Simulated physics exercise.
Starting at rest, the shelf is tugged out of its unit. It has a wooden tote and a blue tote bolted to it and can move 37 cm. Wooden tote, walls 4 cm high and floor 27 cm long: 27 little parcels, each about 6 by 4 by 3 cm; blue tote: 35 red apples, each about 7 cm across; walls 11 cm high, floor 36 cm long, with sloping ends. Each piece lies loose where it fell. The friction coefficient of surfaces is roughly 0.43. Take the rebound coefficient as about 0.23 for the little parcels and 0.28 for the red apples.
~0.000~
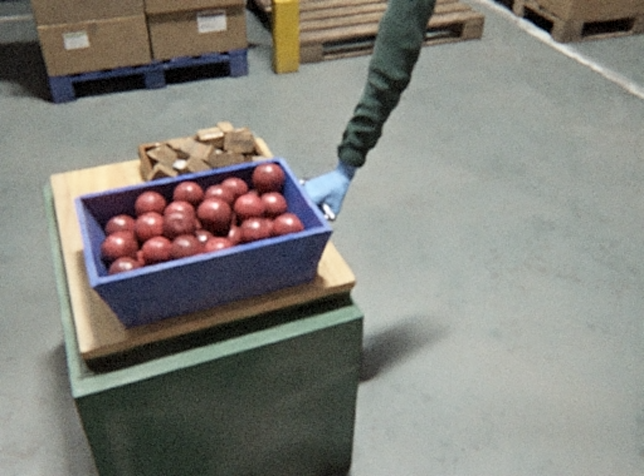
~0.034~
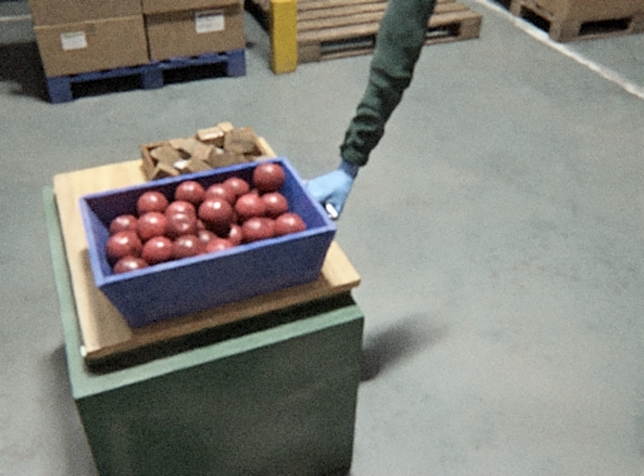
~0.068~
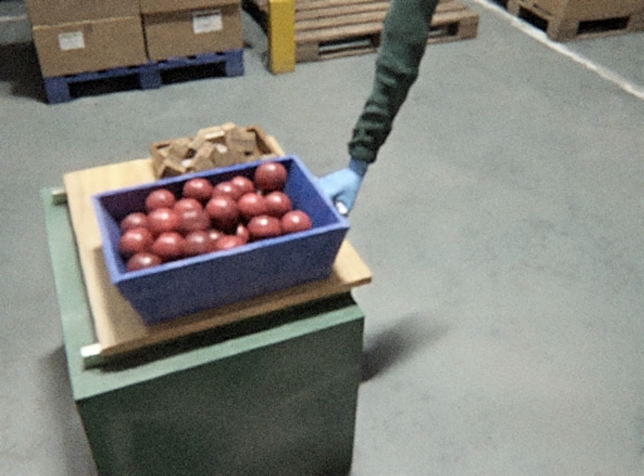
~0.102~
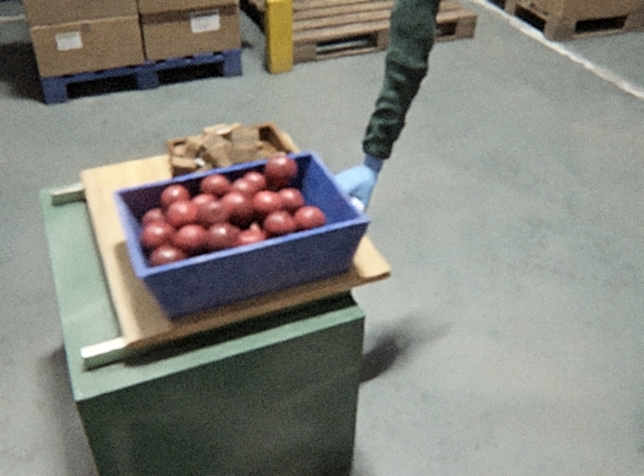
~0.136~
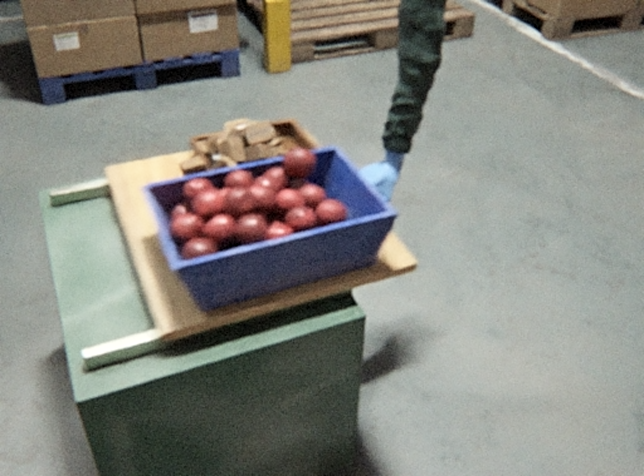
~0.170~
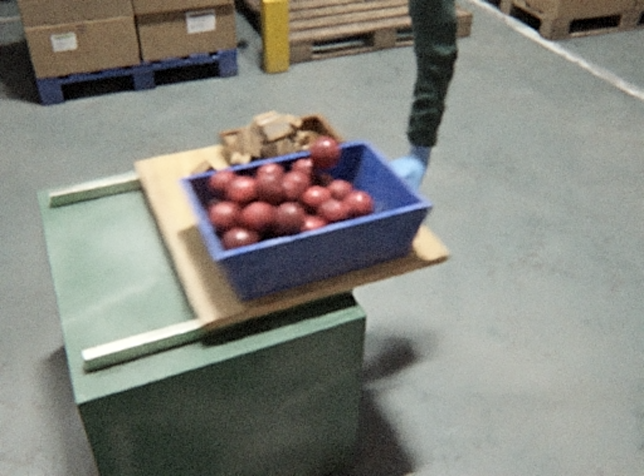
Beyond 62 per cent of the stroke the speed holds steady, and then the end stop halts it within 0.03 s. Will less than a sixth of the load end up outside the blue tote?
No, over a sixth gets out.
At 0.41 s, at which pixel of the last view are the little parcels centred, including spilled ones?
Their middle is at about (378, 140).
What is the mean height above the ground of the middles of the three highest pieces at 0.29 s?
Mean height: Some 80 cm.
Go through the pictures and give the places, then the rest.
In the first frame (each is followed by its nearest rim corner in this view, unless another is named; the camera moves round a little), blue tote, (98, 281); wooden tote (by its farthest rim corner), (243, 129); drawn out 0 cm; none out.
Blue tote, (103, 281); wooden tote, (245, 128); drawn out 1 cm, in the second frame.
Blue tote, (119, 278); wooden tote, (254, 126); drawn out 4 cm, in the third frame.
Blue tote, (145, 273); wooden tote, (269, 124); drawn out 8 cm; 1 out, the lowest parcel at (182, 169), in the fourth frame.
Blue tote, (180, 265); wooden tote, (290, 120); drawn out 14 cm; 1 out, the lowest parcel at (193, 169), in the fifth frame.
Blue tote, (223, 255); wooden tote, (316, 115); drawn out 22 cm; 2 out, the lowest parcel at (205, 174), in the sixth frame.
After 0.21 s, the shelf hits its stop.
After 0.29 s, wooden tote 23 in, 4 out and blue tote 35 in, 0 out.
After 0.41 s, wooden tote 17 in, 10 out and blue tote 31 in, 4 out.
After 0.63 s, wooden tote 13 in, 14 out and blue tote 26 in, 9 out.
Final count (at 1.06 s), wooden tote 13 in, 14 out and blue tote 26 in, 9 out. Asked share, 9 of 35, 26 per cent.
